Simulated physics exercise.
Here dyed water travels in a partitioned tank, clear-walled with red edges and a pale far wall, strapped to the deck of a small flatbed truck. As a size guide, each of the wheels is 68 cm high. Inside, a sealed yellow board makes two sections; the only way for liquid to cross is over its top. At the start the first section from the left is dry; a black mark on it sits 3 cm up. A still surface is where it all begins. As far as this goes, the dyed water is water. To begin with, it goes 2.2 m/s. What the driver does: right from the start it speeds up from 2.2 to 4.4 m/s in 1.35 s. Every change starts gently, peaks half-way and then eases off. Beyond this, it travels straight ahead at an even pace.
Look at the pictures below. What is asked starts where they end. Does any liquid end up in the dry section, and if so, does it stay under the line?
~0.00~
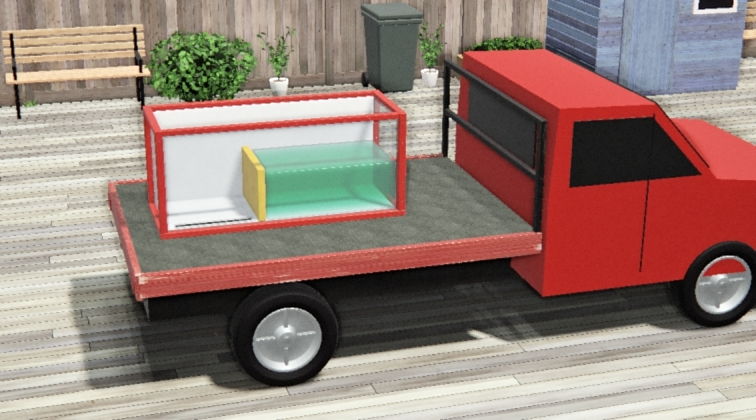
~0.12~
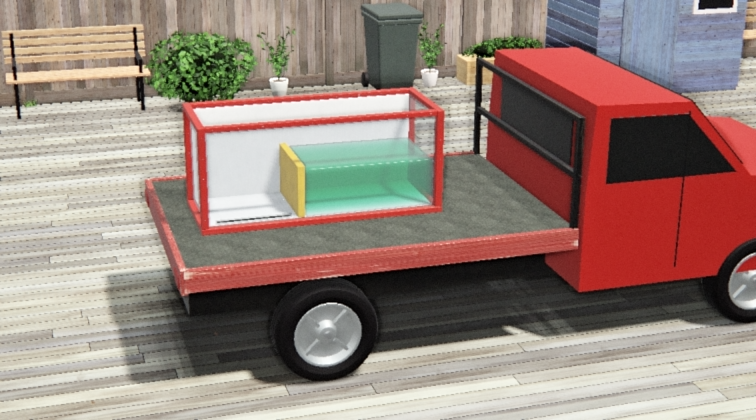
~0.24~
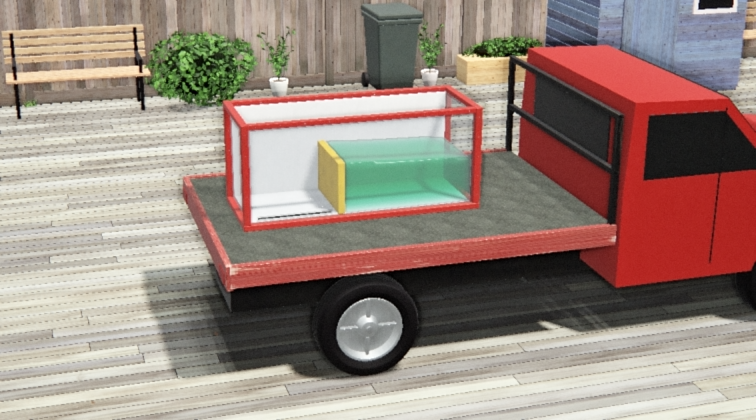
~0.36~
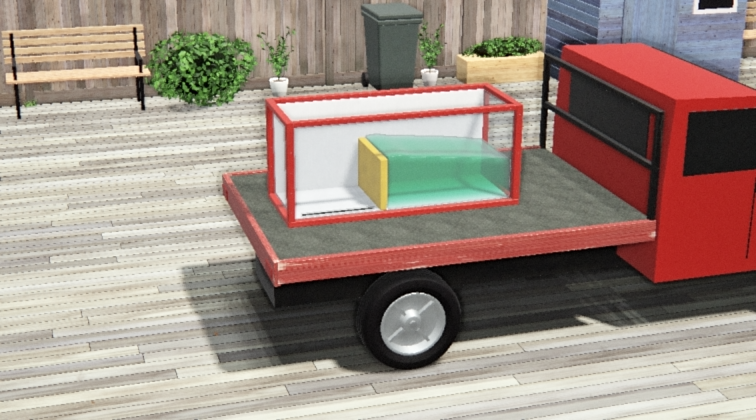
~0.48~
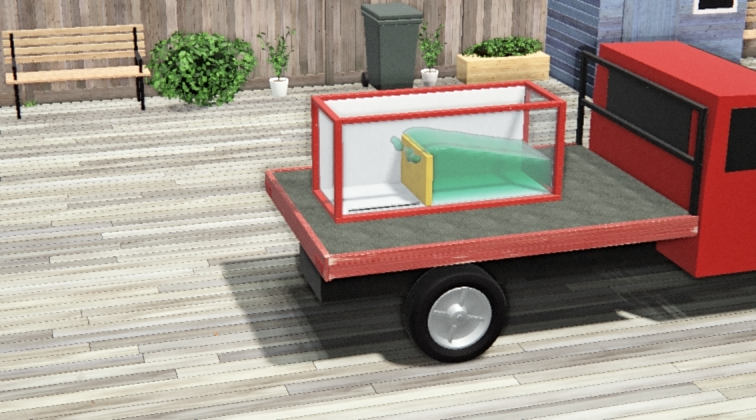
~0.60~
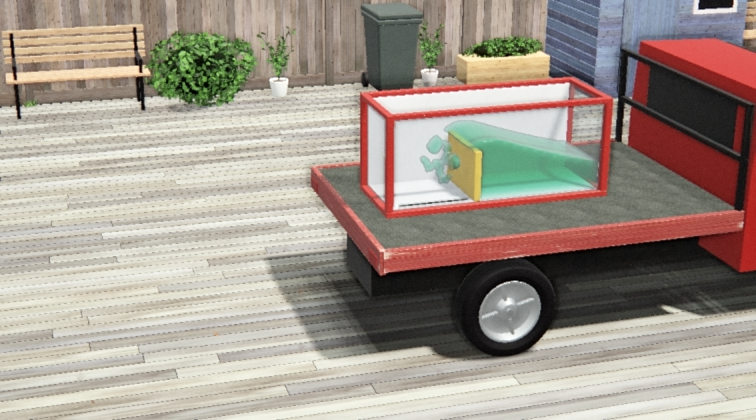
Yes, but over the line.
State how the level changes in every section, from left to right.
7 up, 5 down, from the left.
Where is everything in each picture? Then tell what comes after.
In the first picture, sections from the left stand at dry, (318, 146); board top at (261, 170); the front is on the right, levels are read along the far wall; a wheel hub at (289, 343).
In the second picture, sections from the left stand at dry, (354, 143).
In the third picture, sections from the left stand at dry, (392, 141).
In the fourth picture, sections from the left stand at dry, (431, 137).
In the fifth picture, sections from the left stand at barely wet, (473, 135).
In the sixth picture, sections from the left stand at barely wet, (518, 134); a wheel hub at (512, 315).
After 1.00 s left to right it is 6, 30 cm deep.
After 1.40 s left to right it is 7, 29 cm deep.
After 1.90 s left to right it is 7, 29 cm deep.
After 4.34 s left to right it is 7, 29 cm deep.
